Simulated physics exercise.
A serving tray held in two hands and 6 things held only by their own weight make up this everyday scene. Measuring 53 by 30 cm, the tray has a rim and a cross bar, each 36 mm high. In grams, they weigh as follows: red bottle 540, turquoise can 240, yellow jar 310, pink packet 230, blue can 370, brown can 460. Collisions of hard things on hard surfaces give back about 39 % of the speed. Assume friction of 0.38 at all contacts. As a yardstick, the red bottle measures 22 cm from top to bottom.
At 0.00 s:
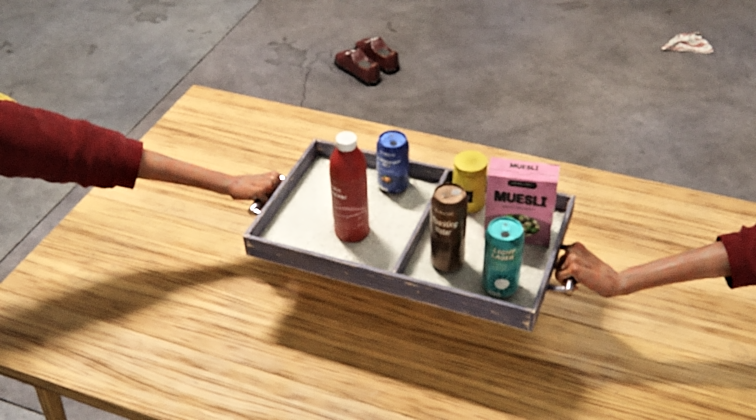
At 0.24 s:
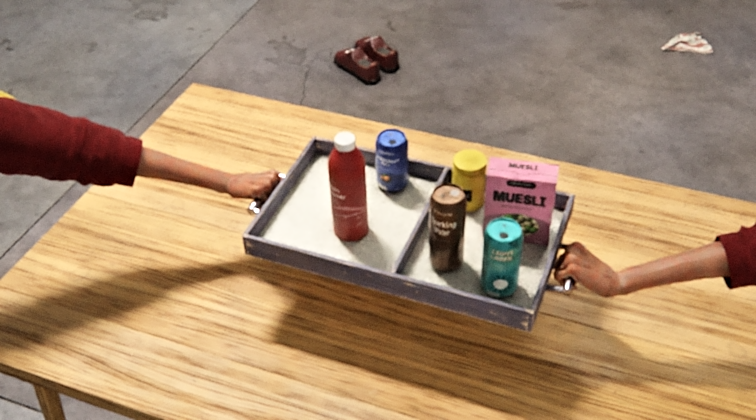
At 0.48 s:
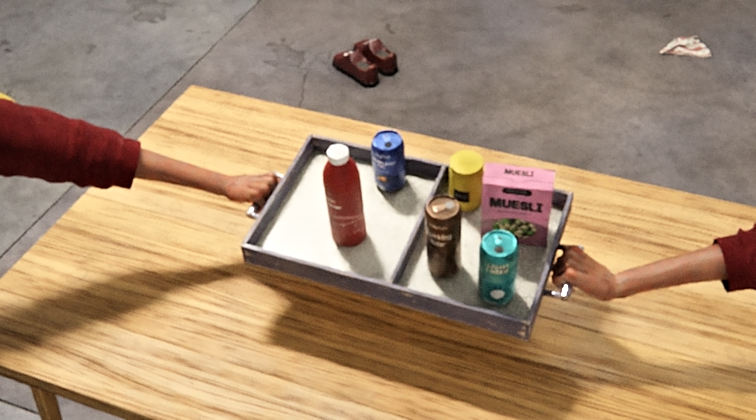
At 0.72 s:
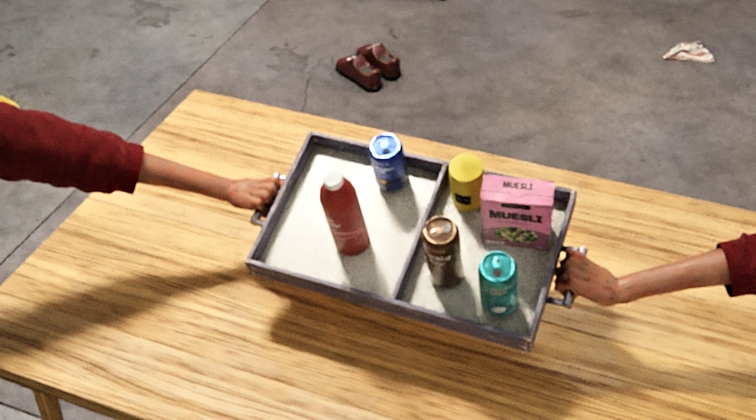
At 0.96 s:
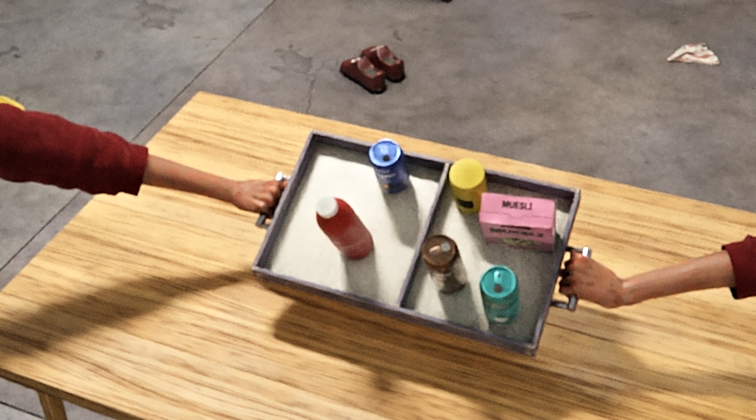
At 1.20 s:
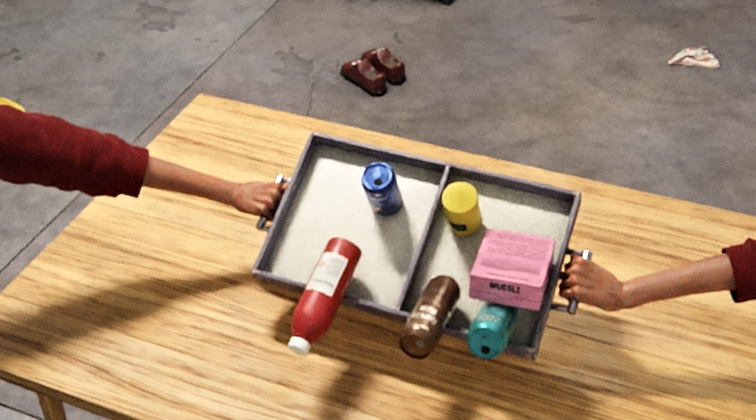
Tray held by two hands above a wooden table tilting toward the viewer, its drinks and muesli box tipping, red bottle toppling over the near rim.
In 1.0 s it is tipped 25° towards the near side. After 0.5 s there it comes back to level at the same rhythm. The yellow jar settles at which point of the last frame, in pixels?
At the point (440, 272).
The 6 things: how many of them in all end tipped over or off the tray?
Count: 4.
Around 1.40 s, tilt 25°, near edge down; turquoise can and brown can now off the tray; yellow jar shifted 12 cm near (451, 244); pink packet tipped 64° against what carries it.
Around 1.60 s, tilt 25°, near edge down; yellow jar shifted 22 cm near (433, 295); pink packet tipped 72° against what carries it; blue can shifted 22 cm.
Around 2.10 s, tilt 12°, near edge down; yellow jar tipped 8° against what carries it near (437, 287); pink packet tipped 70° against what carries it; blue can shifted 23 cm.
Finally (3.1 s), off the tray, red bottle, turquoise can and brown can; on their side or leaning hard on the tray, pink packet; not toppled but over 5 cm from the start, yellow jar and blue can. Final places as that camera would see them, yellow jar near (440, 272).
